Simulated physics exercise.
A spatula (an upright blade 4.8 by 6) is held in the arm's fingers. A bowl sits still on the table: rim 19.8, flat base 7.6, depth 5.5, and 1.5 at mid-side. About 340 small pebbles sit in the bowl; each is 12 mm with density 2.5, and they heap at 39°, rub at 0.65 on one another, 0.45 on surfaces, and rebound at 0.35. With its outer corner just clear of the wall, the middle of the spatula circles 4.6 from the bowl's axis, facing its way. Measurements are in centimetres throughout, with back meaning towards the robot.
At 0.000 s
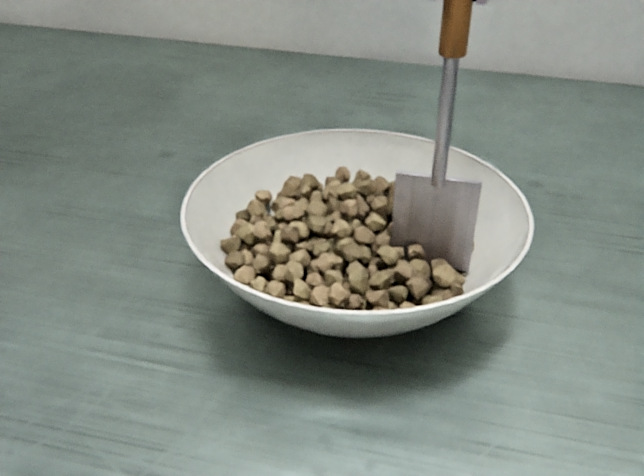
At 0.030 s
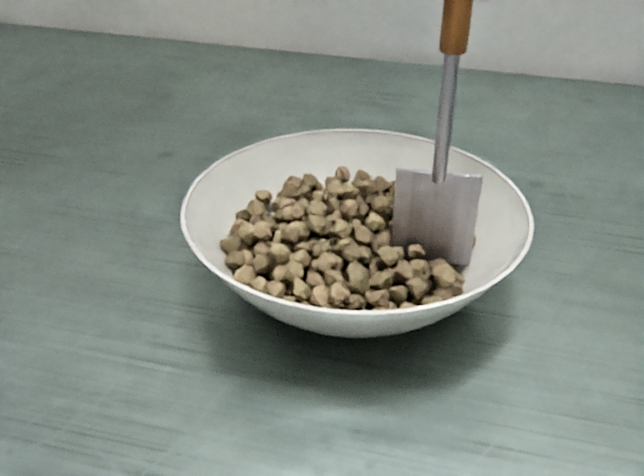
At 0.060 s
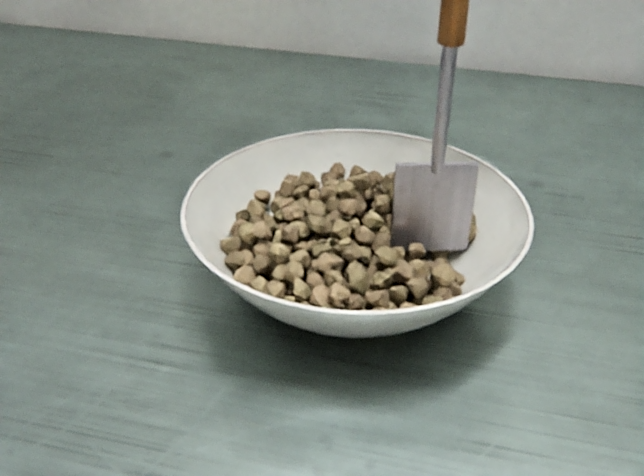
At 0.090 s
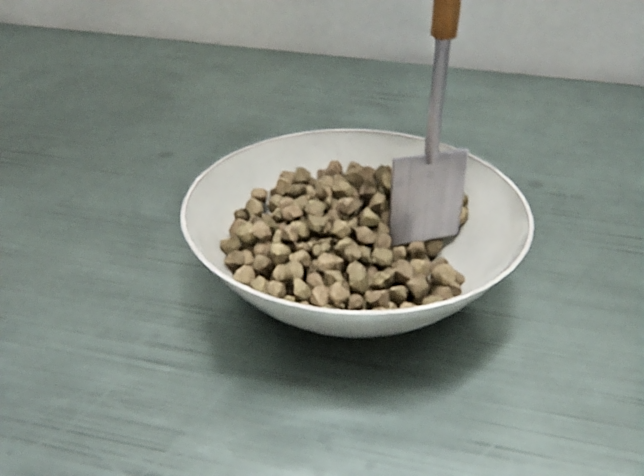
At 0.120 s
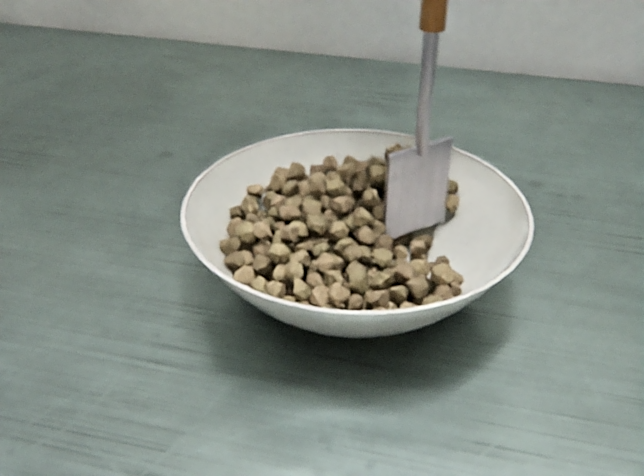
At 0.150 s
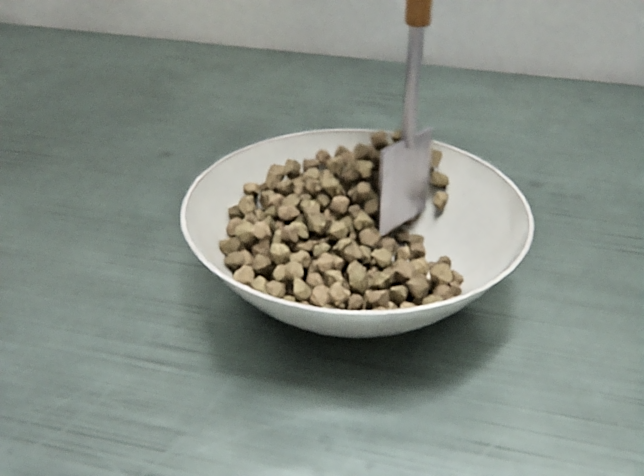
A flat metal spatula sweeping through pebbles in a white bowl, moving from the right toward the back and pushing some along.
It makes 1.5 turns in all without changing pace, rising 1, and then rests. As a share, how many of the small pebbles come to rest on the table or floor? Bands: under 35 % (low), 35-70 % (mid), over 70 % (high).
Low.
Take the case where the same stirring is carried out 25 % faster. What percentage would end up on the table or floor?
About 35 percent, I'd say.
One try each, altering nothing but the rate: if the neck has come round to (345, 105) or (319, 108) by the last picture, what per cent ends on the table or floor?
Near 45 in a hundred for the first and near 55 in a hundred for the second.
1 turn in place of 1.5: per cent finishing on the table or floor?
Then some 15 per cent.
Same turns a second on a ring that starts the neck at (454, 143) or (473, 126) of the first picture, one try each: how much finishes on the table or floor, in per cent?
25 and 5 per cent.
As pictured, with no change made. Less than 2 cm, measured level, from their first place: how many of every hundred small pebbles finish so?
I'd say something near 10 percent.
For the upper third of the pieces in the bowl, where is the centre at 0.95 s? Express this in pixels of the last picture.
The centre is close to (366, 174).
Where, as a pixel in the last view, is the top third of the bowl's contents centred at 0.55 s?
Roughly at (335, 274).
After 0.55 s, 249° round, highest piece 8 above the table; 291 in the bowl, 39 on the table or floor, 12 in flight or on the tool.
After 0.95 s, 77° round, highest piece 8 above the table; 265 in the bowl, 74 on the table or floor, 3 in flight or on the tool.
After 1.35 s, 180° round, highest piece 6 above the table; 255 in the bowl, 87 on the table or floor.
After 2.05 s, 180° round, highest piece 6 above the table; 255 in the bowl, 87 on the table or floor.
In the end, 255 in the bowl, 87 on the table or floor. That is 25 % on the table or floor.
